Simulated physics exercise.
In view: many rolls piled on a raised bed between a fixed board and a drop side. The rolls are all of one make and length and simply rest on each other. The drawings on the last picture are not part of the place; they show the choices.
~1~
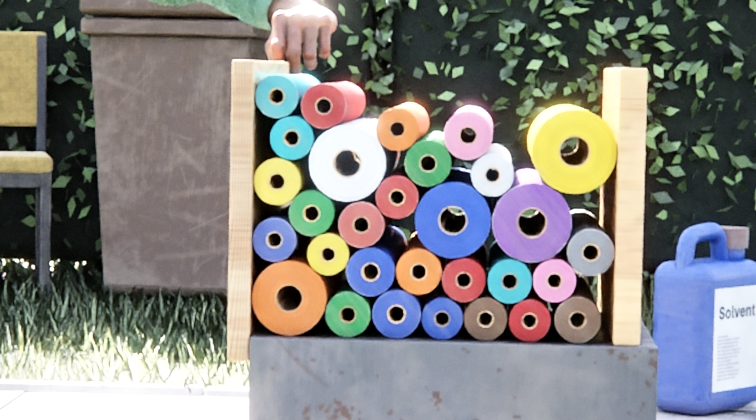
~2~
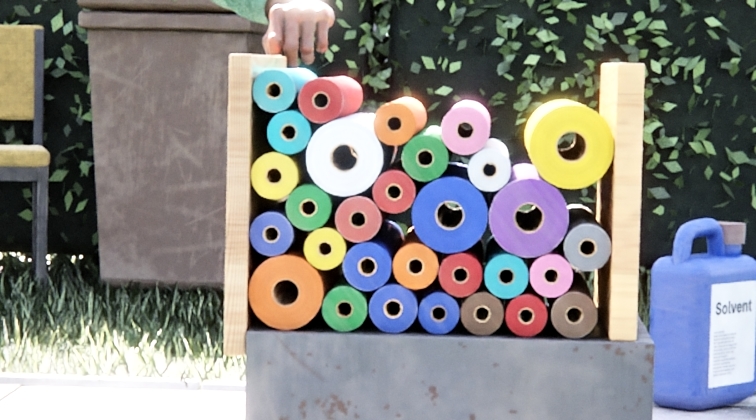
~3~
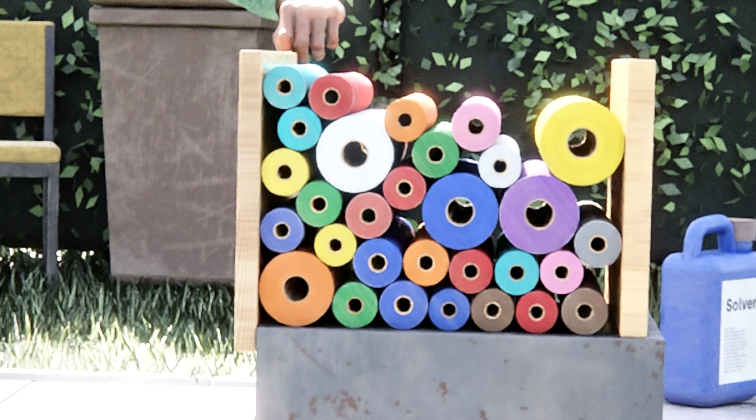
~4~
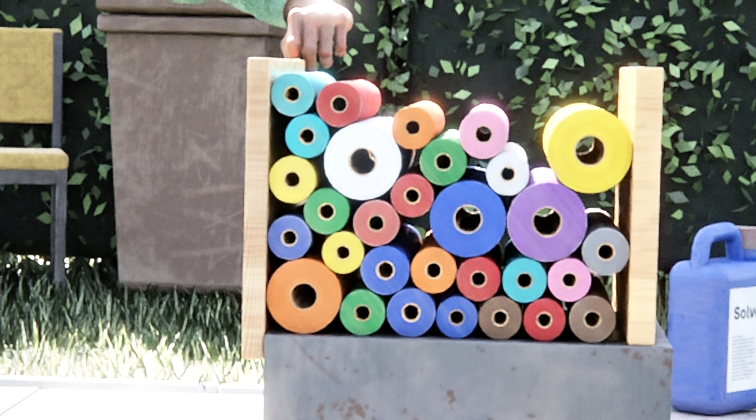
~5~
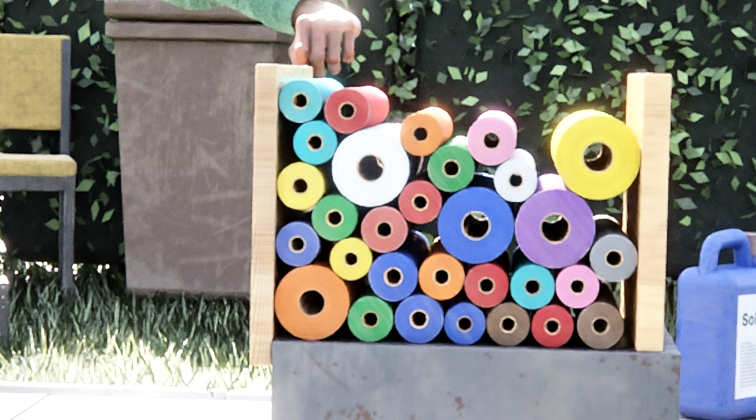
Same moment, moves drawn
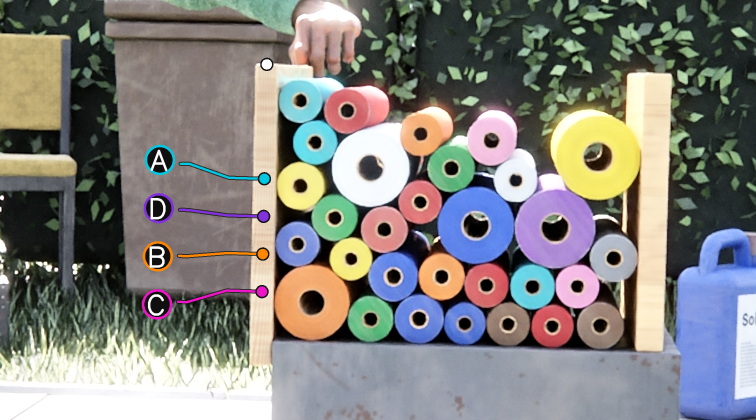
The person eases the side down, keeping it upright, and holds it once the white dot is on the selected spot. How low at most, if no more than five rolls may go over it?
B is the limit.
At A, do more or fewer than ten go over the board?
It loses fewer than ten.
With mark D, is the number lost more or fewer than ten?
At D, fewer than ten.
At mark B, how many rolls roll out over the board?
At B the number is four.
On the marked copy, A at (265, 179); B at (263, 254); C at (262, 291); D at (264, 217); the white dot at (267, 64).
With B. Early on, top of the board (277, 149).
Further on, top of the board (275, 247).
At the end, top of the board (275, 254), four out over the board.
As for the rest, A none out over the board; C more than five out over the board; D one out over the board.
